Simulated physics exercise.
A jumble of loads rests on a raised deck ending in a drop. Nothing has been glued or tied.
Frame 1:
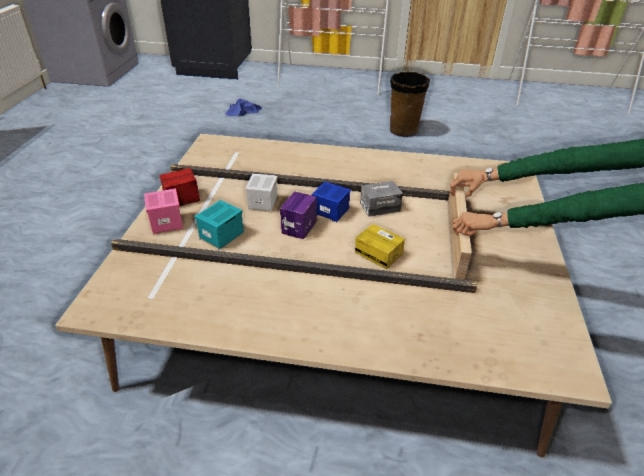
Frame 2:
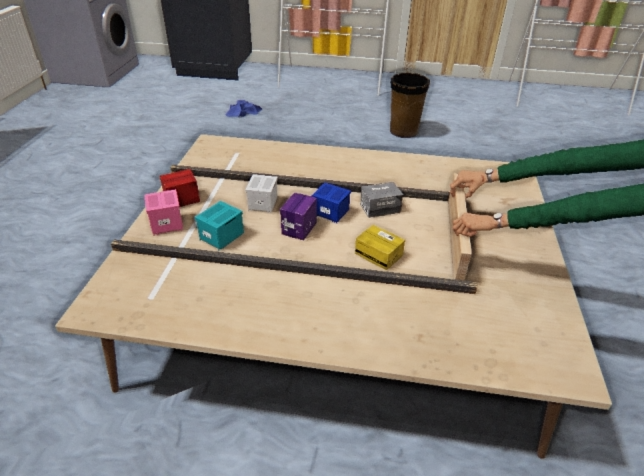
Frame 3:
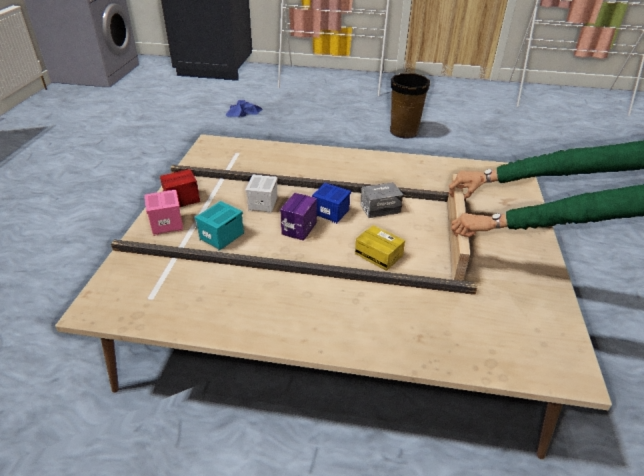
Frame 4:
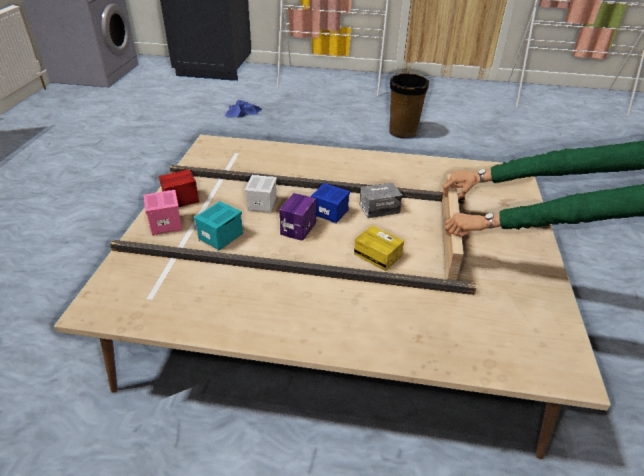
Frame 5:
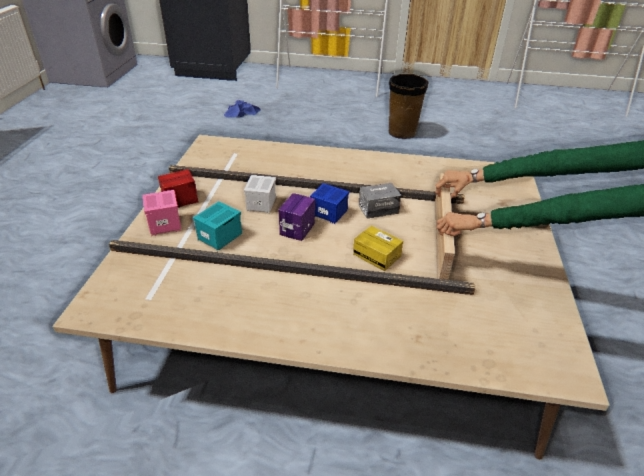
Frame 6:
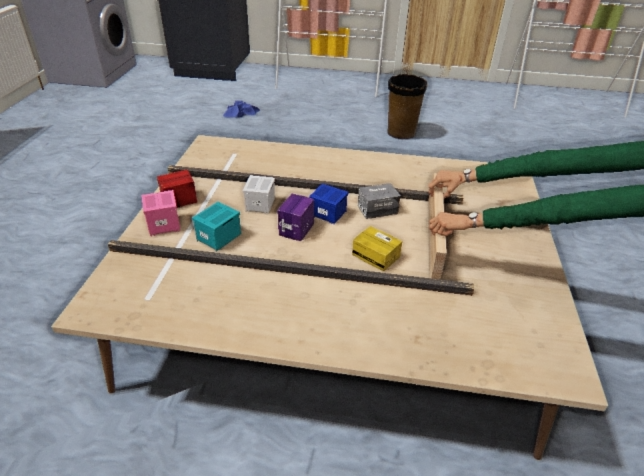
Two hands in green sleeves held a wooden plank between dark rails on a low table, then slid it slightly left toward the scattered colourful boxes, which stayed where they were.
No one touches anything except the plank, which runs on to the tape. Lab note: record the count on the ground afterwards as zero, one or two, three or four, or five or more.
Count on ground: One or two.
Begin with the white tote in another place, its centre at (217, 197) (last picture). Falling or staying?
Put there, it simply holds its spot.
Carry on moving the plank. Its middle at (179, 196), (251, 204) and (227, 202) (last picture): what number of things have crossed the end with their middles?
Taking the three positions in turn, the counts come to 4, 0 and 0.
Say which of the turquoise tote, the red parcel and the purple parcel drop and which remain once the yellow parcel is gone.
Well, the turquoise tote hangs in there, the red parcel leaves the top, and the purple parcel hangs in there.
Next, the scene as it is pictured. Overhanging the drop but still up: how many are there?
Expected count: 2.
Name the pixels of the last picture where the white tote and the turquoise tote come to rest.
Result: One at about (165, 181), the other at about (135, 217).
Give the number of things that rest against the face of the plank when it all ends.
At rest, 3 are in contact.
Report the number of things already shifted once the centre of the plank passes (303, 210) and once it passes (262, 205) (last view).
By then 5, and 6.
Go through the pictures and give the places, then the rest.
Red parcel (180, 188); pink tote (164, 212); turquoise tote (220, 225); plank (458, 224); tape (202, 212), in the first frame.
Pink tote (164, 213); purple parcel (299, 216), in the second frame.
Turquoise tote (221, 226); plank (457, 225), in the third frame.
Red parcel (179, 189); blue tote (330, 204), in the fourth frame.
Pink tote (162, 213); grey box (379, 201), in the fifth frame.
Red parcel (177, 190); pink tote (161, 213); turquoise tote (218, 226); plank (436, 224); tape (199, 213), in the sixth frame.
Early on, none off yet; red parcel at rest near (177, 190); pink tote at rest near (161, 213); turquoise tote at rest near (218, 226).
A while later, none off yet; red parcel travelled a little near (172, 190); pink tote travelled a little near (149, 211); turquoise tote travelled about its own width near (176, 222).
Finally, the number that fall off is one or two; lost, pink tote and red parcel.
